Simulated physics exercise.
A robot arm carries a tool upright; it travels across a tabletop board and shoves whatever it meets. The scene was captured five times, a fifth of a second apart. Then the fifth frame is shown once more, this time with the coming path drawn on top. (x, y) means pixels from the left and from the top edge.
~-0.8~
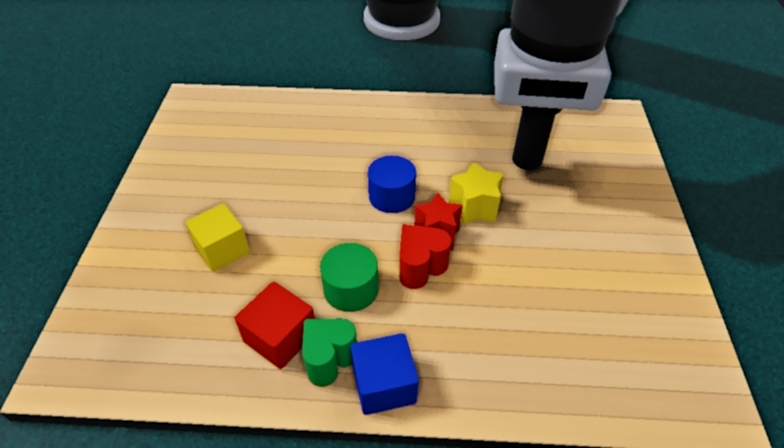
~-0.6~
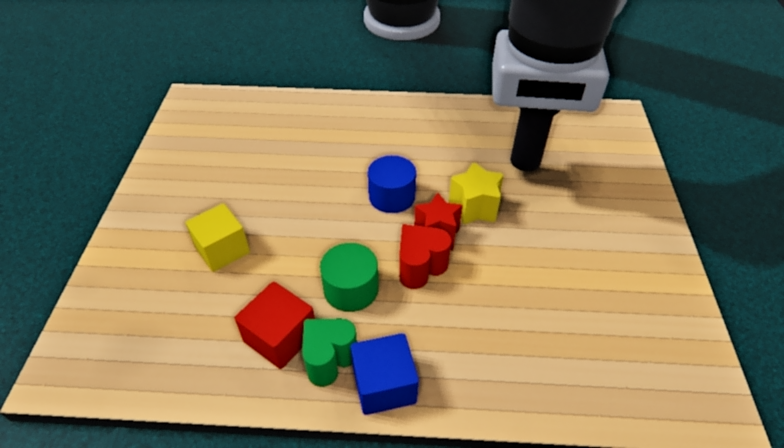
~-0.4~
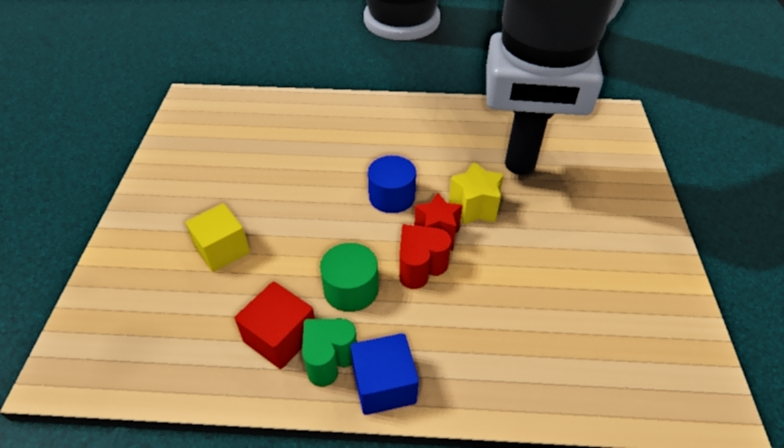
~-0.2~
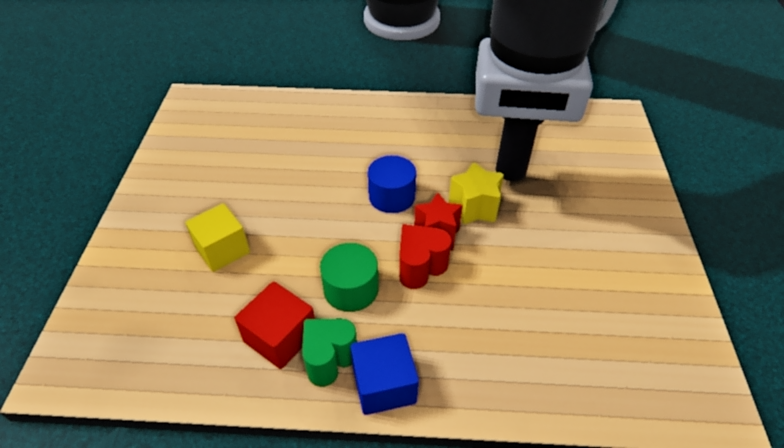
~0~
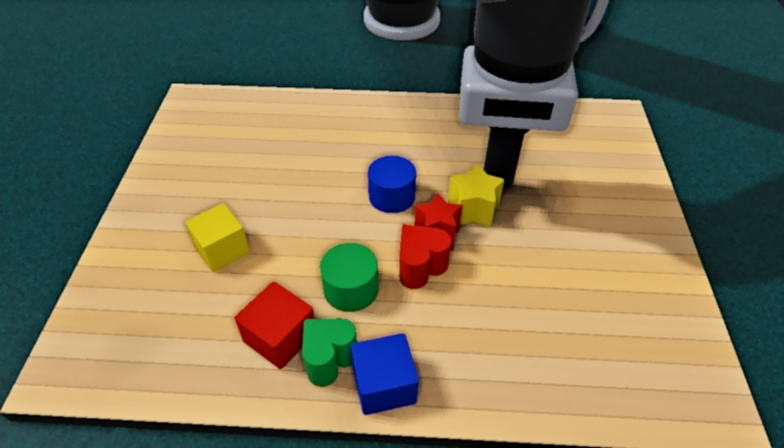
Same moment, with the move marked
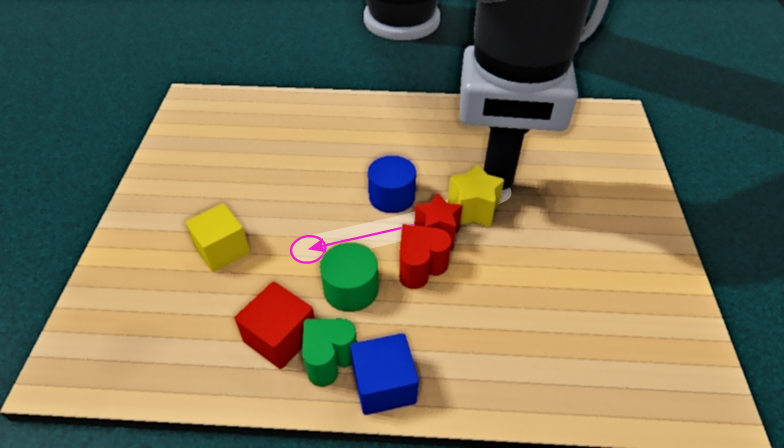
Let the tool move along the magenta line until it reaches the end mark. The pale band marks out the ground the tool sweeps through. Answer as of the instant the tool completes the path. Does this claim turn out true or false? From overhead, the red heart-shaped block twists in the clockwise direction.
My answer: False.
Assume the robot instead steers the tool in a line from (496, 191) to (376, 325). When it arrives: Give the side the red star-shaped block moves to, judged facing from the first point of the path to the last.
That block drifts right.
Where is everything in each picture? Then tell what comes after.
Tip of the tool (527, 160), middles of tops, green heart-shaped block (326, 337), green circular block (349, 264), blue circular block (392, 171), red heart-shaped block (422, 242), red star-shaped block (440, 210), yellow star-shaped block (479, 181), in the first picture.
Tool (525, 162), nothing pushed, in the second picture.
Tool (520, 165), nothing pushed, in the third picture.
Tool (511, 171), nothing pushed, in the fourth picture.
Tool (498, 179), green heart-shaped block (326, 337), green circular block (349, 264), blue circular block (392, 171), red heart-shaped block (422, 242), red star-shaped block (440, 210), yellow star-shaped block (478, 184), in the fifth picture.
The line goes from (496, 191) over (410, 226) to (308, 249).
What follows on the original path. One third of the way, tool (442, 205); red heart-shaped block (403, 273), turned 15° anticlockwise; red star-shaped block (395, 238); yellow star-shaped block (420, 211).
Two thirds of the way, tool (377, 222); green heart-shaped block (326, 345), turned 15° anticlockwise; green circular block (312, 301); red heart-shaped block (404, 279), turned 30° anticlockwise; red star-shaped block (341, 266), turned 40° anticlockwise; yellow star-shaped block (354, 233).
At the end, tool (306, 238); green heart-shaped block (330, 368), turned 50° anticlockwise; green circular block (292, 334); blue circular block unmoved; red heart-shaped block (404, 279), turned 30° anticlockwise; red star-shaped block (303, 291), turned 65° anticlockwise; yellow star-shaped block (298, 254), turned 40° anticlockwise.
